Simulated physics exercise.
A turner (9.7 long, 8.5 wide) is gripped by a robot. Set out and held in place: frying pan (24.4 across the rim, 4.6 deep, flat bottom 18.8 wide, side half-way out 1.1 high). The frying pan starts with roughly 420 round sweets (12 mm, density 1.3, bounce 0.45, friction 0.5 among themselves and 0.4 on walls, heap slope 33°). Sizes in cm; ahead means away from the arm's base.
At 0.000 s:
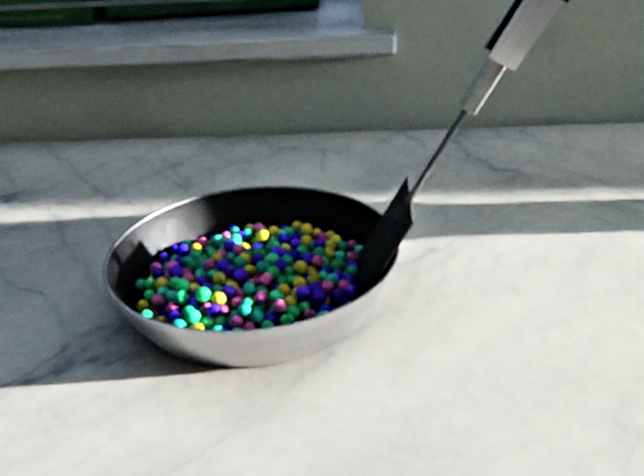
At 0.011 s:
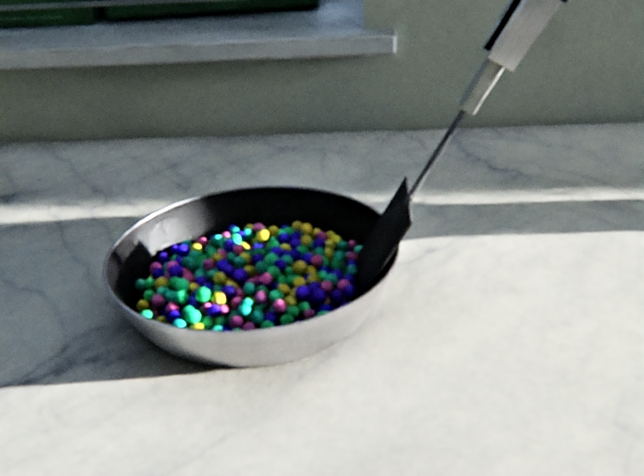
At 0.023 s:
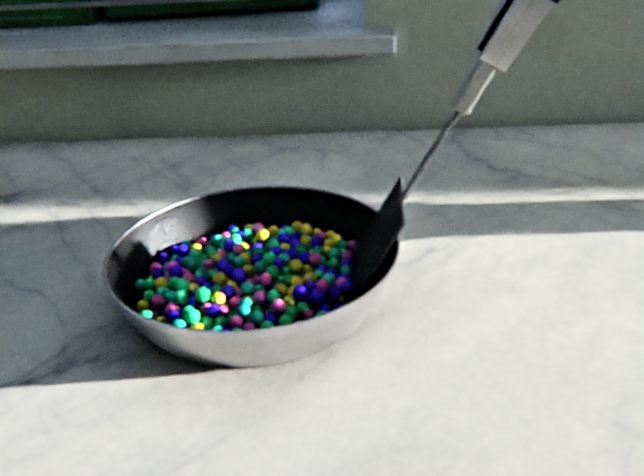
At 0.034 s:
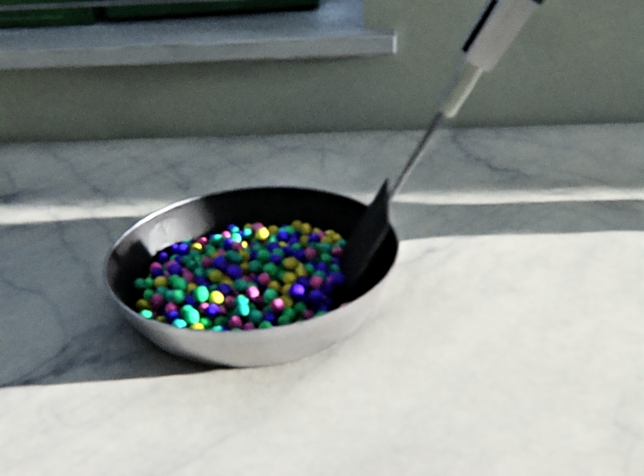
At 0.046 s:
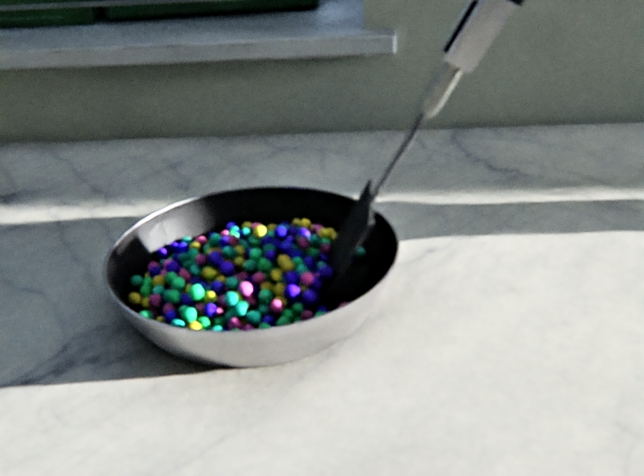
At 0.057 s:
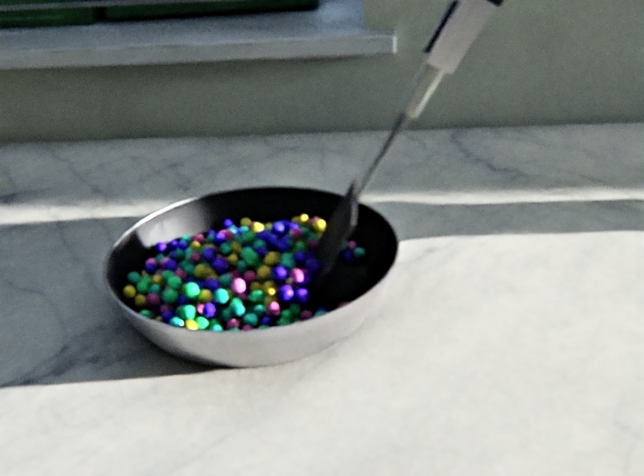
A pale, grey-veined marble counter, crossed by bands of sunlight and shadow beneath a grey-green wall and a window ledge, is seen from slightly above by a still camera. A silver-rimmed frying pan with a dark interior holds shiny green, blue, purple, pink and yellow balls, with a dark turner at its right side. The slanted turner first barely moves, then slides left, pushing the nearest balls leftward.
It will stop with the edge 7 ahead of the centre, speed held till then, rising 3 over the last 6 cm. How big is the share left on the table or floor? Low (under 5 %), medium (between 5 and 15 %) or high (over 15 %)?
Share on the table or floor: High (over 15 %).
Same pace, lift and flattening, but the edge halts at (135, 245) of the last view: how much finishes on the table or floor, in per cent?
Some 40 per cent.
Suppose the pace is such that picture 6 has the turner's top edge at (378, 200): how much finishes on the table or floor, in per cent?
Some 10 per cent.
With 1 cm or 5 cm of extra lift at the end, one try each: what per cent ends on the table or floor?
Some 20 and 20 per cent.
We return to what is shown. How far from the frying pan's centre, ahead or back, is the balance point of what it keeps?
Roughly 4.0 cm ahead.
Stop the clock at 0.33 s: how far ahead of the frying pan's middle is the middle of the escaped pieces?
Roughly 22 cm.
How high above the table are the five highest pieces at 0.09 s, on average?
About 6 cm.
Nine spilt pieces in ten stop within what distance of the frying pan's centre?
Some 65 cm.
After 0.09 s, sloping 60°, highest piece 7 above the table; 422 in the frying pan.
After 0.11 s, sloping 60°, highest piece 8 above the table; 422 in the frying pan.
After 0.33 s, sloping 60°, highest piece 18 above the table; 319 in the frying pan, 66 on the table or floor, 37 on the blade or in flight.
After 1.38 s, sloping 60°, highest piece 5 above the table; 319 in the frying pan, 103 on the table or floor.
At rest, 319 in the frying pan, 103 on the table or floor. That is 24 % on the table or floor.
